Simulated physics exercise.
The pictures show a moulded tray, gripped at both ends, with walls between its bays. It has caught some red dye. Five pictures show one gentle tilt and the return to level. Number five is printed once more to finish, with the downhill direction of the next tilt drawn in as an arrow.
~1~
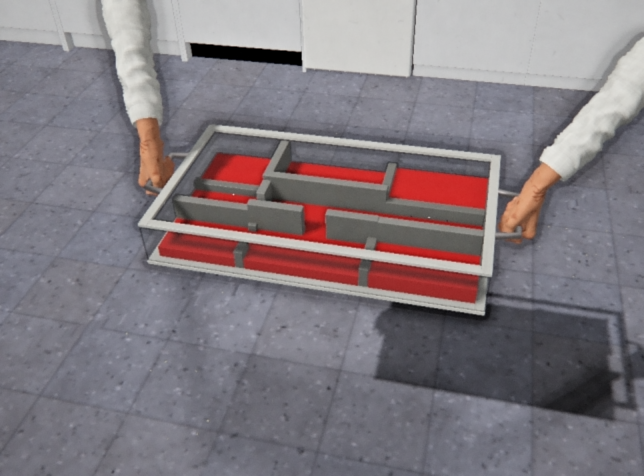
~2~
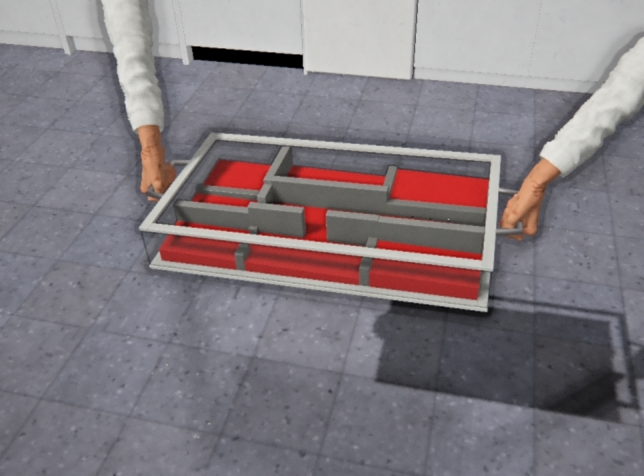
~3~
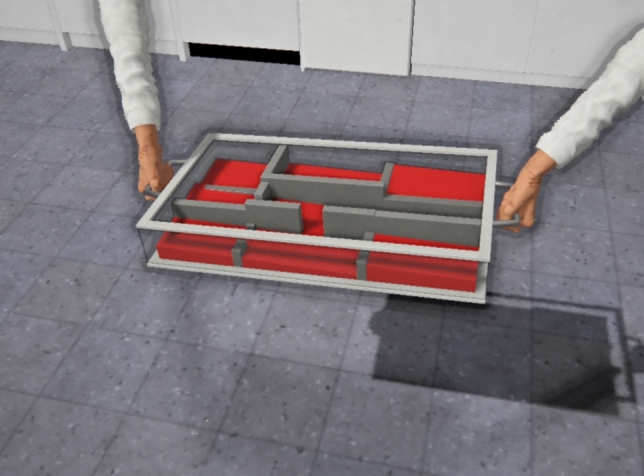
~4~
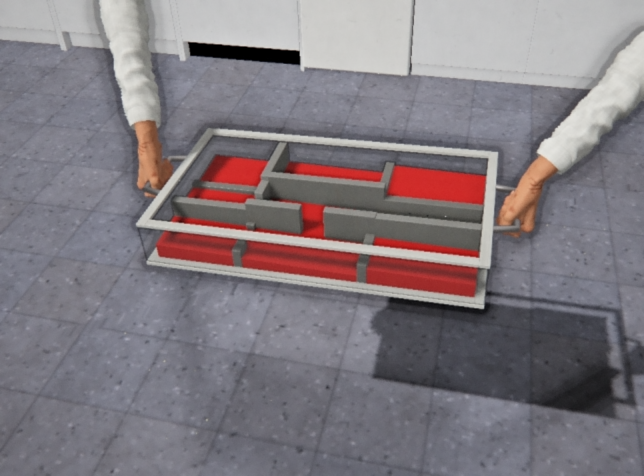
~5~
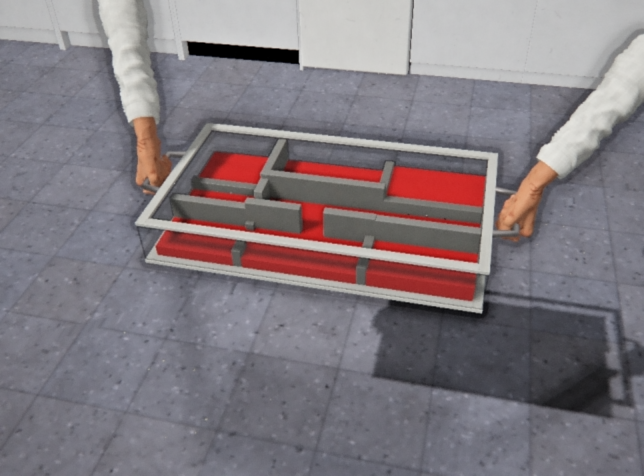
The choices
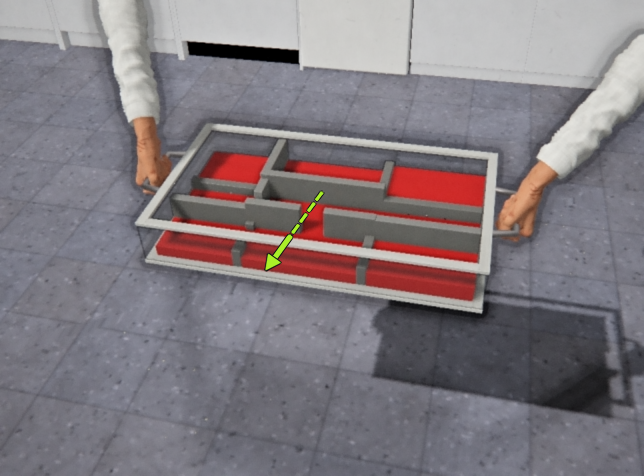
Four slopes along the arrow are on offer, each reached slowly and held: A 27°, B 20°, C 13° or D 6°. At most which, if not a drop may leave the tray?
Take B.
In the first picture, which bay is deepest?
The back right bay.
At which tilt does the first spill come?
The answer is A.
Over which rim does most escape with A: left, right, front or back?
The front rim.
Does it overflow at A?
Yes, it does.
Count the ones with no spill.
Three of them.
The arrow ends at (268, 265).
With A, about 10 % goes over the rim.
With B, nothing spills; the front middle bay holds the most.
With C, nothing spills; the back right bay holds the most.
With D, nothing spills; the back right bay holds the most.
